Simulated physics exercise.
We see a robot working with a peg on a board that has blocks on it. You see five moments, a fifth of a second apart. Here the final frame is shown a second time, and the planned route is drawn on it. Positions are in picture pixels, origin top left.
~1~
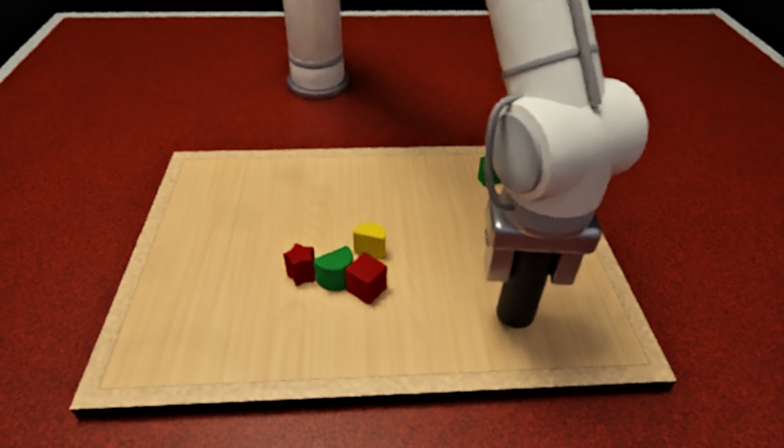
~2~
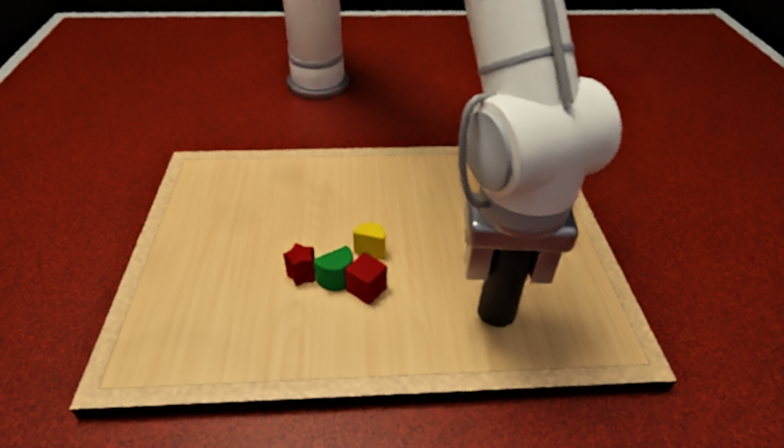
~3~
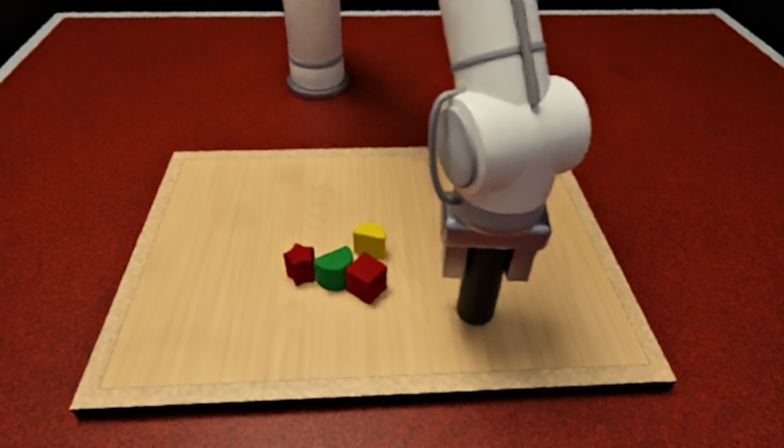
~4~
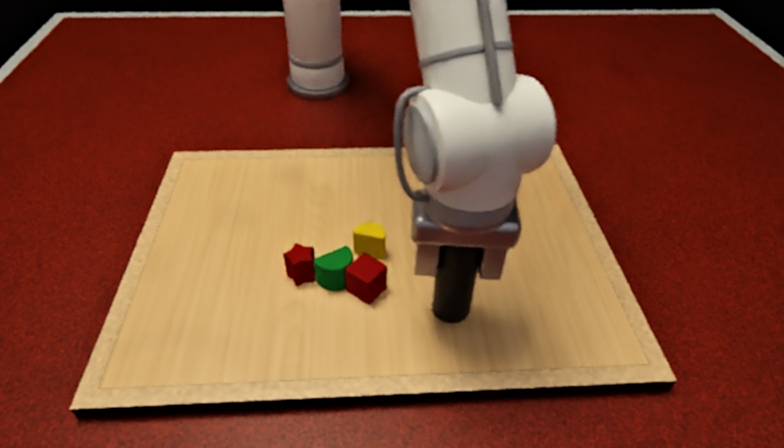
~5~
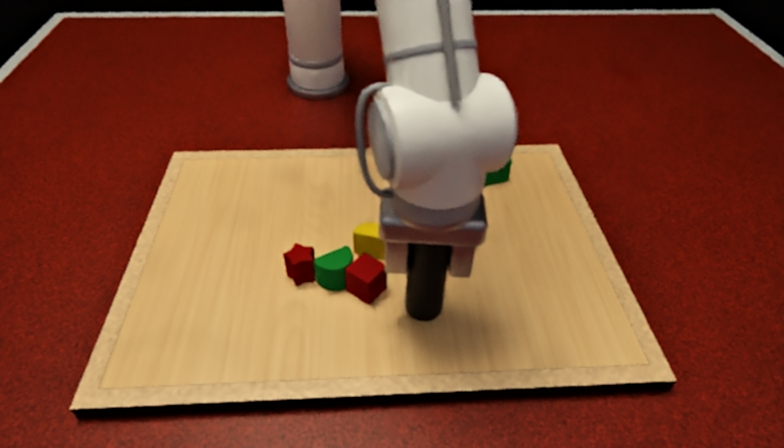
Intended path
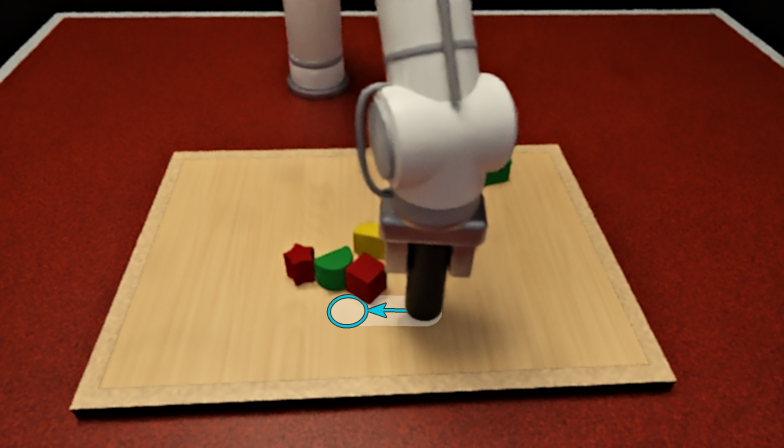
At first, a white robot arm holds a dark peg over the right side of a wooden board, away from a cluster of red, green and yellow blocks. The arm then moves the peg steadily left, closer to the red square block, while the clustered blocks stay still.
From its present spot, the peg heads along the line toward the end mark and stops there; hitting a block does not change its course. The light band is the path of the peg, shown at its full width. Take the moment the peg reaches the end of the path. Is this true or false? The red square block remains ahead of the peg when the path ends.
My answer: False.
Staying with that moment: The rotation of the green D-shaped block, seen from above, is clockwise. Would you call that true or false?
That claim is false.
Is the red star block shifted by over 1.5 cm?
No, that is not how it ends up.
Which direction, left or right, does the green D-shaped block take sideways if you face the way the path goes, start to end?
Shifted right.
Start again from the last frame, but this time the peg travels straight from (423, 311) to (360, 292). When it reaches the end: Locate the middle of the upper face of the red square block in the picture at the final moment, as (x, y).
I predict (331, 257).
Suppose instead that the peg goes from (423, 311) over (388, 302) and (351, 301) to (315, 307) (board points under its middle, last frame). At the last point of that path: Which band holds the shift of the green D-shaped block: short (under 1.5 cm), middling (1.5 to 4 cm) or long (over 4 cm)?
The green D-shaped block ends up quite far away, over 4 cm.
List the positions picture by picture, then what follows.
In the first frame, peg tip (515, 313); block tops, red star block (300, 253); green D-shaped block (336, 258); red square block (366, 267); yellow D-shaped block (371, 229).
In the second frame, peg (496, 312); blocks unchanged.
In the third frame, peg (475, 310); blocks unchanged.
In the fourth frame, peg (451, 308); blocks unchanged.
In the fifth frame, peg (424, 306); red star block (300, 253); green D-shaped block (336, 258); red square block (366, 267); yellow D-shaped block (371, 229).
Path on the board, in a line from (423, 311) to (348, 311).
What follows on the original path. Halfway along, peg (386, 306); nothing pushed yet.
At the end, peg (347, 306); red star block (296, 253); green D-shaped block (327, 249), turned 35° anticlockwise; red square block (357, 262), turned 45° clockwise; yellow D-shaped block in place.
